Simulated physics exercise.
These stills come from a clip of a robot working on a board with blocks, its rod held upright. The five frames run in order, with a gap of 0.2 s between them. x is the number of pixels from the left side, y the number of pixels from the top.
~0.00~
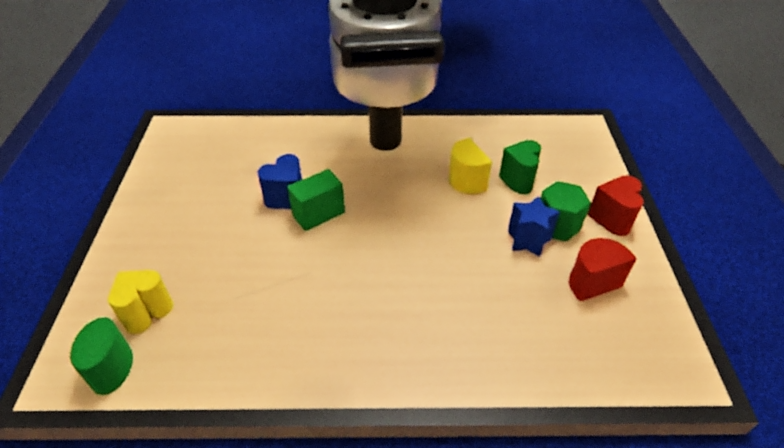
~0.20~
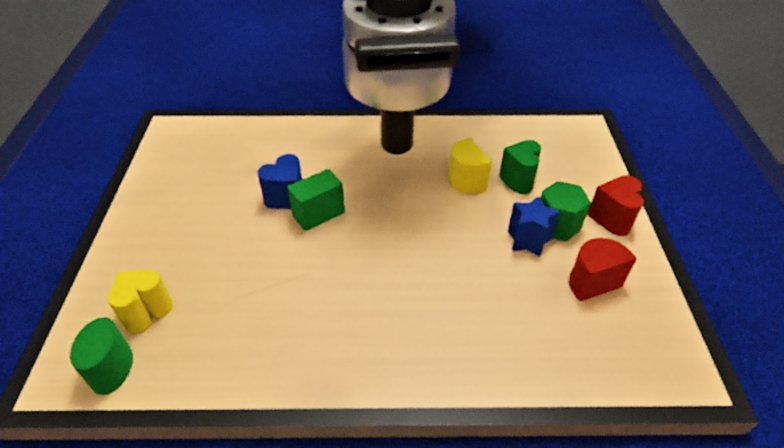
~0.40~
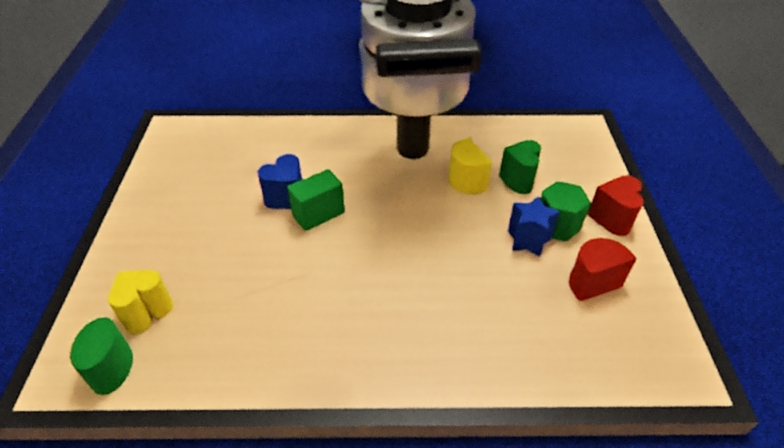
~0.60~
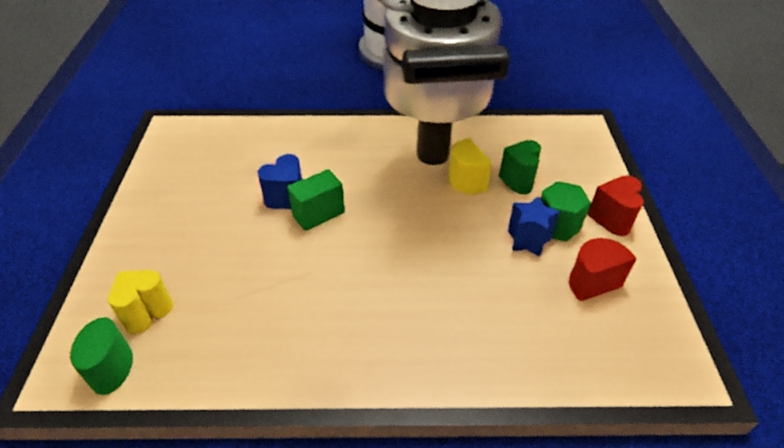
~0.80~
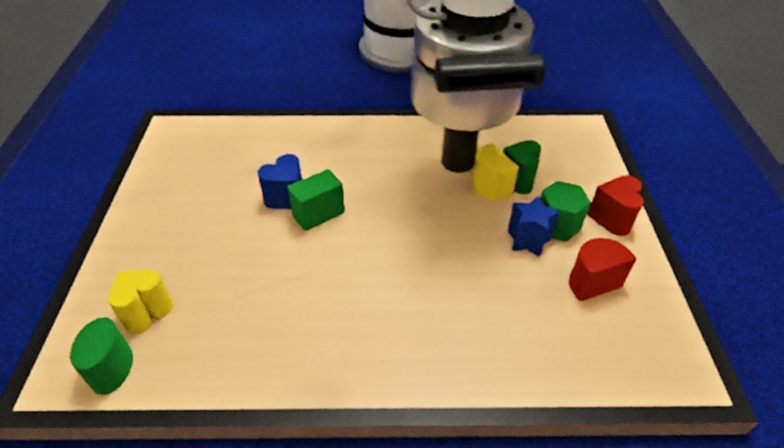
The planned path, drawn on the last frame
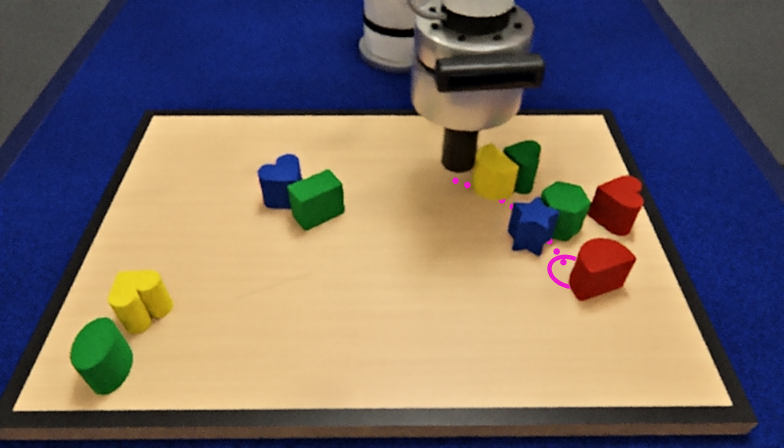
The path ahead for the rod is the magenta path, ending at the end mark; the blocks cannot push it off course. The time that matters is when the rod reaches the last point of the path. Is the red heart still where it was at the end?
Yes
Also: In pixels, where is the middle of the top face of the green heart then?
My estimate: (547, 150).
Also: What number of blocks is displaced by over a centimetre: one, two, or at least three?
Answer: 3+.
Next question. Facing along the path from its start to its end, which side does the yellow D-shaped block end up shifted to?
It moves left.
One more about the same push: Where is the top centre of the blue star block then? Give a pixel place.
The answer is (552, 257).
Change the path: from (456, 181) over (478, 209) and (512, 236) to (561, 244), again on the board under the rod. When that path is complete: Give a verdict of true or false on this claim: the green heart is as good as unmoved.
The claim holds.
The drawn path runs from (456, 181) by way of (501, 200) and (541, 230) to (569, 272).
The first path, step by step. One third of the way, rod (505, 183); yellow D-shaped block (545, 170), turned 35° anticlockwise; green heart (546, 151), turned 35° anticlockwise.
Two thirds of the way, rod (546, 214); yellow D-shaped block (559, 172), turned 50° anticlockwise; green heart (547, 150), turned 40° anticlockwise; blue star block (547, 226), turned 35° clockwise; green hexagon (591, 206).
At the end, rod (575, 255); yellow D-shaped block (559, 172), turned 50° anticlockwise; green heart (547, 150), turned 40° anticlockwise; blue star block (552, 257), turned 80° clockwise; green hexagon (600, 209); red heart not moved.
